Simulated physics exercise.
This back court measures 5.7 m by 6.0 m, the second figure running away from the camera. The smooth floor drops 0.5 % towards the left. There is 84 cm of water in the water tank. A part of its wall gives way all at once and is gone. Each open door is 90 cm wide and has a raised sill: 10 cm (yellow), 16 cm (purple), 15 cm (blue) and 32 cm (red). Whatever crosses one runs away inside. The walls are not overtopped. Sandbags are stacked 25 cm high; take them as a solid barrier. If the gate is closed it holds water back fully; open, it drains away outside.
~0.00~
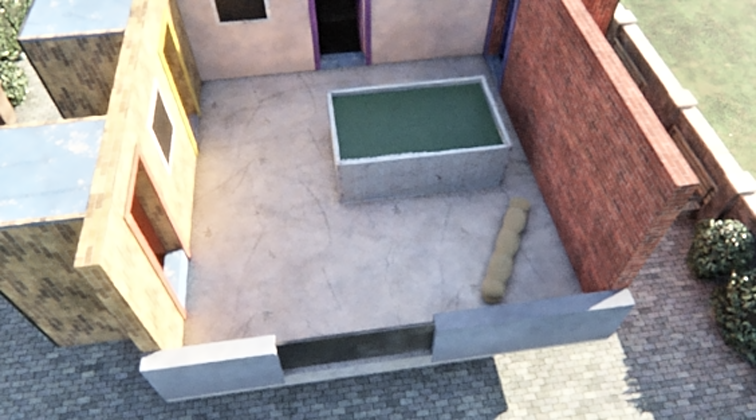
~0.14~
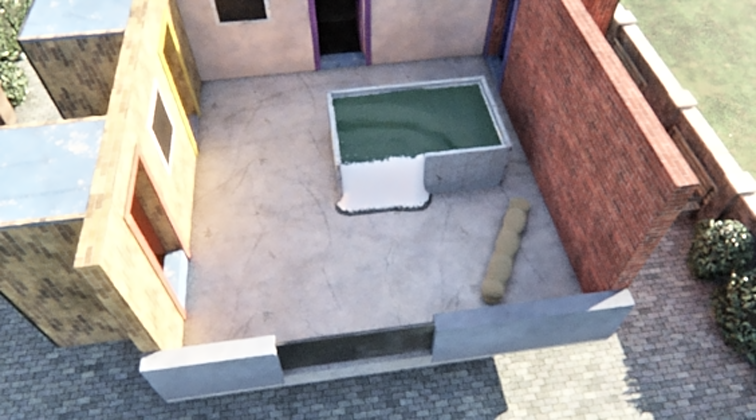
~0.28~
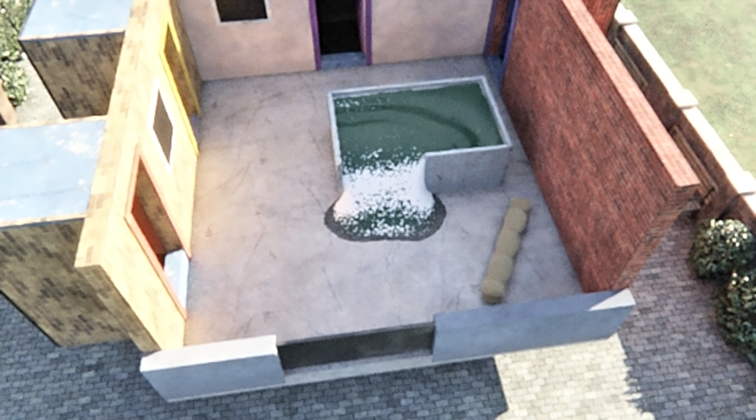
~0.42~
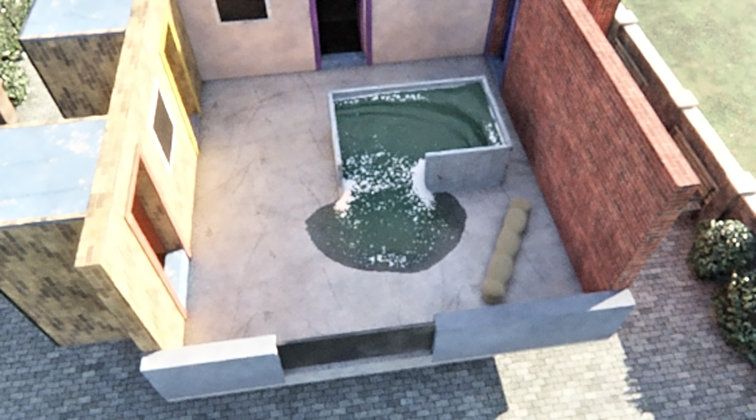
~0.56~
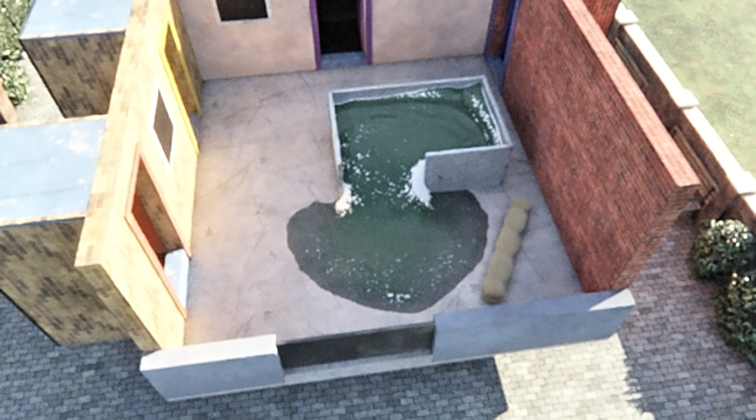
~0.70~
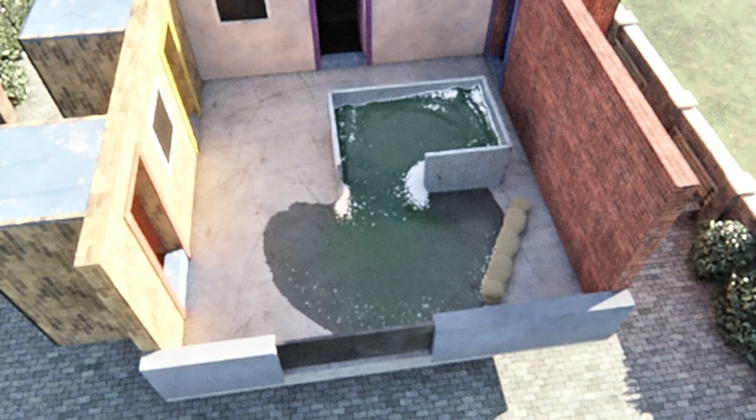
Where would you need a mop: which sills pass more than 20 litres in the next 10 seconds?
The water let in: At the yellow door it stays under the limit; at the purple door it does not reach the limit; at the blue door it stays under the limit; at the red door it does not reach the limit.
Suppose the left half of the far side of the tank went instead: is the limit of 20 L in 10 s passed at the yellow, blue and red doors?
Against that limit: Yellow over, blue above, red below.
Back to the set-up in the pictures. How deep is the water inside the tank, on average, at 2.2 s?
Roughly 38 cm on average.
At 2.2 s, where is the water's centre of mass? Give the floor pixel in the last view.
Around (382, 229).
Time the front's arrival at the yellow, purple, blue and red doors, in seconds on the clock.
Arrival: Yellow 3.2 s, purple 4.5 s, blue 4.0 s, red 1.6 s.
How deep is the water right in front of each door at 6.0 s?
In cm: Yellow 6, purple 12, blue 6, red 18.
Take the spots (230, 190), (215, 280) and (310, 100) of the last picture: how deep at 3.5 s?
About 6, 22 and 0 cm.
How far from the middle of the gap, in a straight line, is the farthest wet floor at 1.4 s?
About 3.8 m.
After 1.4 s water covers 30 % of the floor and is deepest (46 cm) near (460, 334); yellow door not reached, purple door not reached, blue door not reached, red door not reached.
After 2.2 s water covers 40 % of the floor and is deepest (56 cm) near (181, 372); yellow door not reached, purple door not reached, blue door not reached, red door 21 cm at the sill, 0 L in.
After 3.5 s water covers 65 % of the floor and is deepest (34 cm) near (181, 372); yellow door 5 cm at the sill, 0 L in, purple door not reached, blue door not reached, red door 25 cm at the sill, 0 L in.
After 6.0 s water covers 90 % of the floor and is deepest (21 cm) near (203, 83); yellow door 6 cm at the sill, 0 L in, purple door 12 cm at the sill, 0 L in, blue door 6 cm at the sill, 0 L in, red door 18 cm at the sill, 0 L in.
After 10.0 s water covers 95 % of the floor and is deepest (18 cm) near (499, 104); yellow door 11 cm at the sill, 6 L in, purple door 10 cm at the sill, 0 L in, blue door 15 cm at the sill, 0 L in, red door 11 cm at the sill, 0 L in.
